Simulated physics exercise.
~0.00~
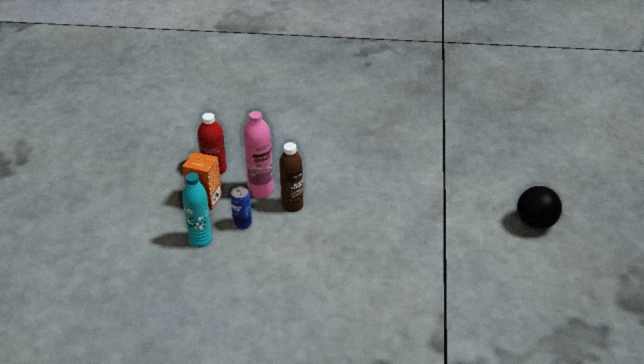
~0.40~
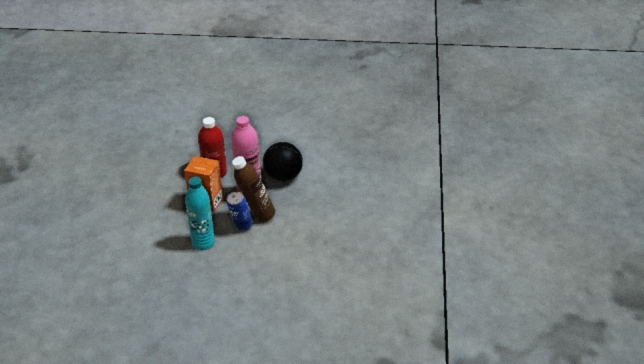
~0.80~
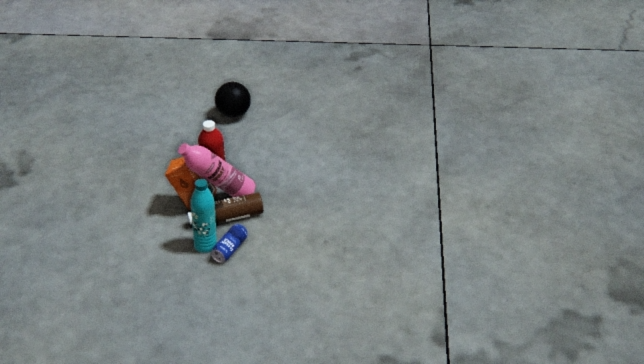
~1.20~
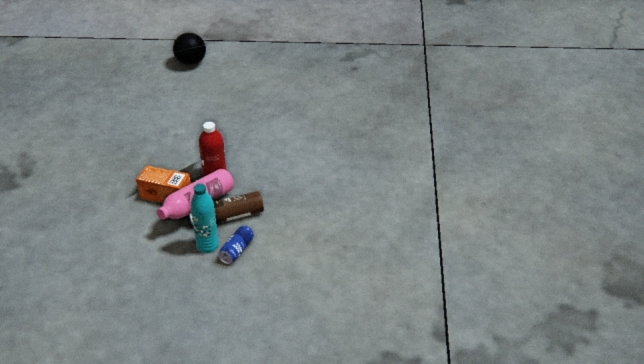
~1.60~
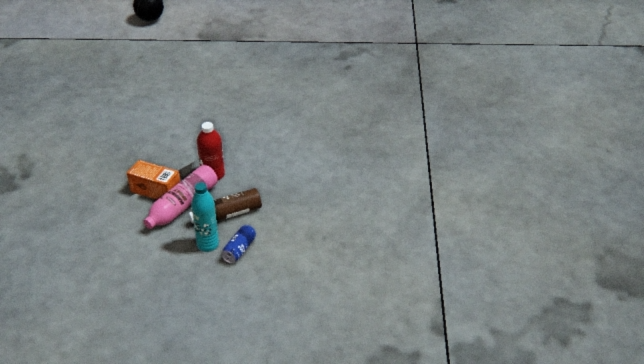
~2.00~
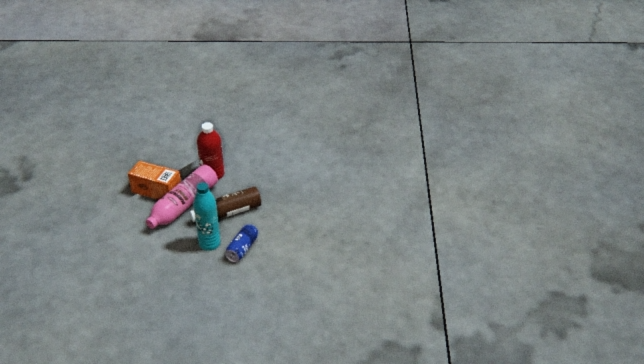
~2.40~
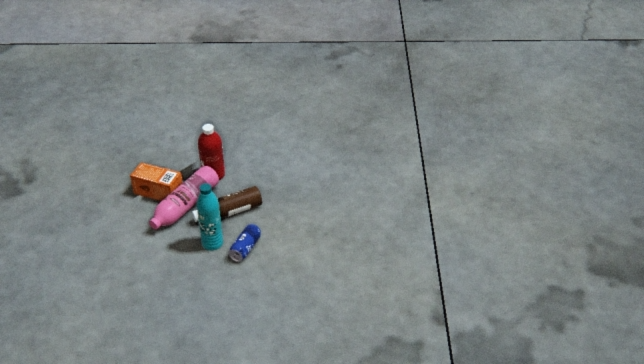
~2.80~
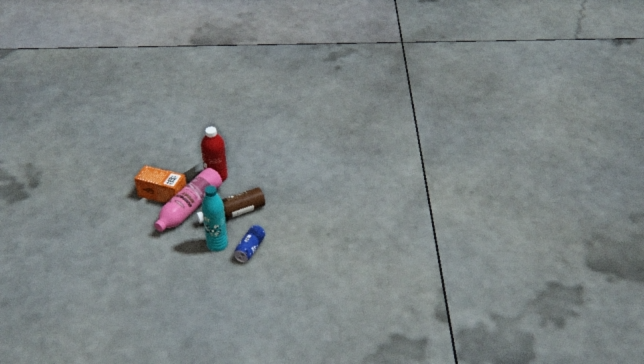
A level grey concrete floor crossed by dark seams is seen from above at an angle. On the left stand a red, a pink, a brown and a turquoise bottle, with an orange carton and a small blue can among them, while a black ball is off to the right. The ball rolls left into the group, tipping the brown bottle and the can, then the pink bottle and carton. It rolls away toward the upper left and leaves view. Those four objects end lying on the floor, while the red and turquoise bottles remain upright.
